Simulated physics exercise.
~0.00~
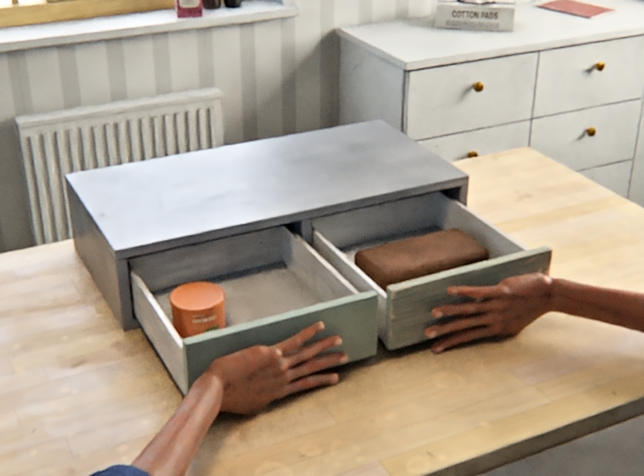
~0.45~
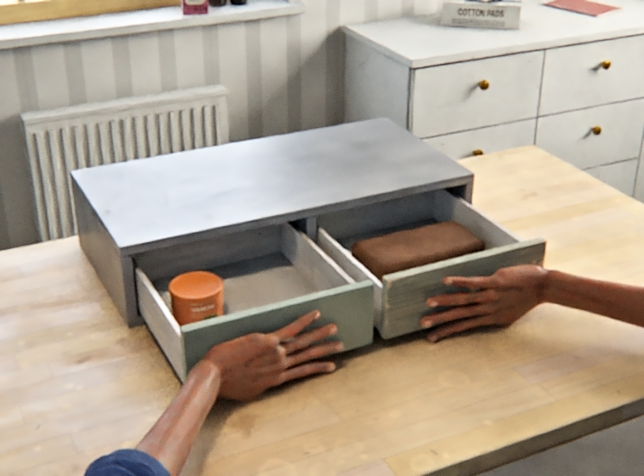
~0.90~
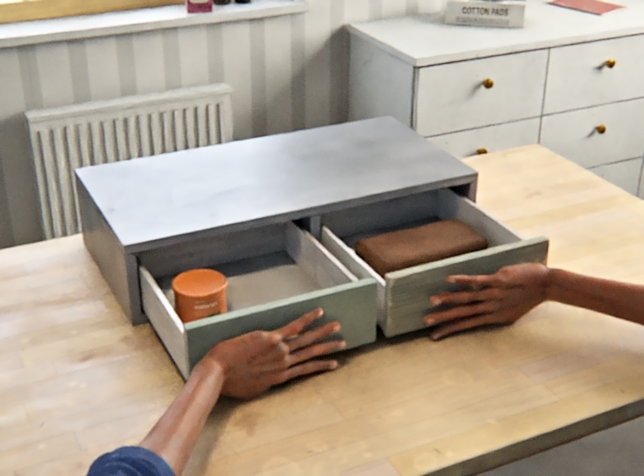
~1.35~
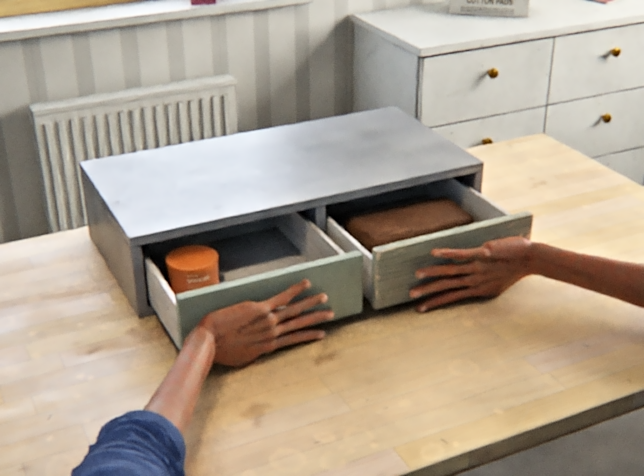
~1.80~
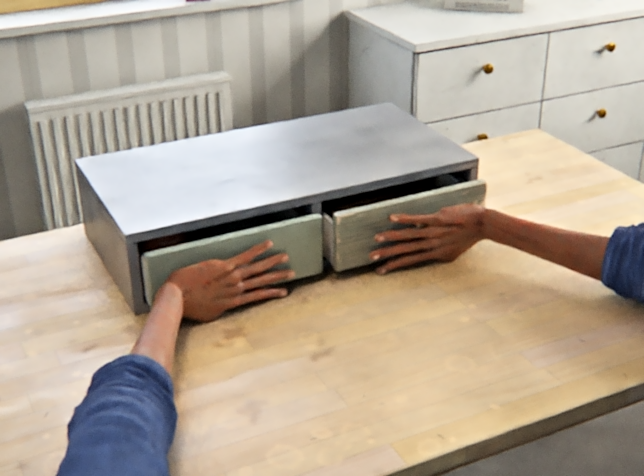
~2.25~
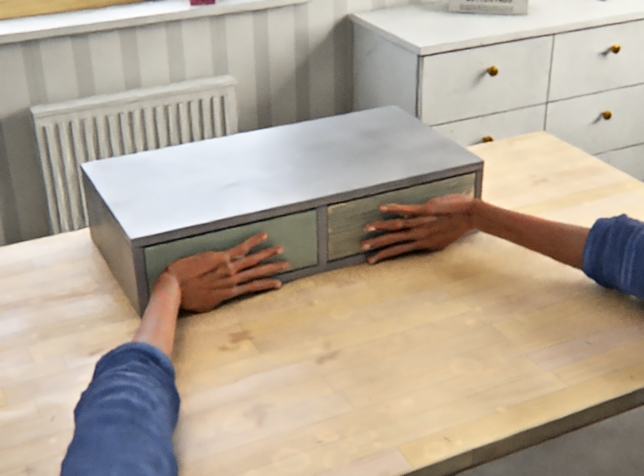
On a pale wooden table in a room with striped walls, a small grey chest with two greenish-grey drawers is seen from slightly above, in a gently swaying view. Both drawers stand open, the left holding a round orange tin and the right a brown loaf-shaped item, with a radiator and white cabinet behind. Two hands rest against the drawer fronts, one on each. After a brief, nearly still start, they push both drawers inward together, and the contents slide out of sight. Finally both drawers close fully, the hands still resting against them.
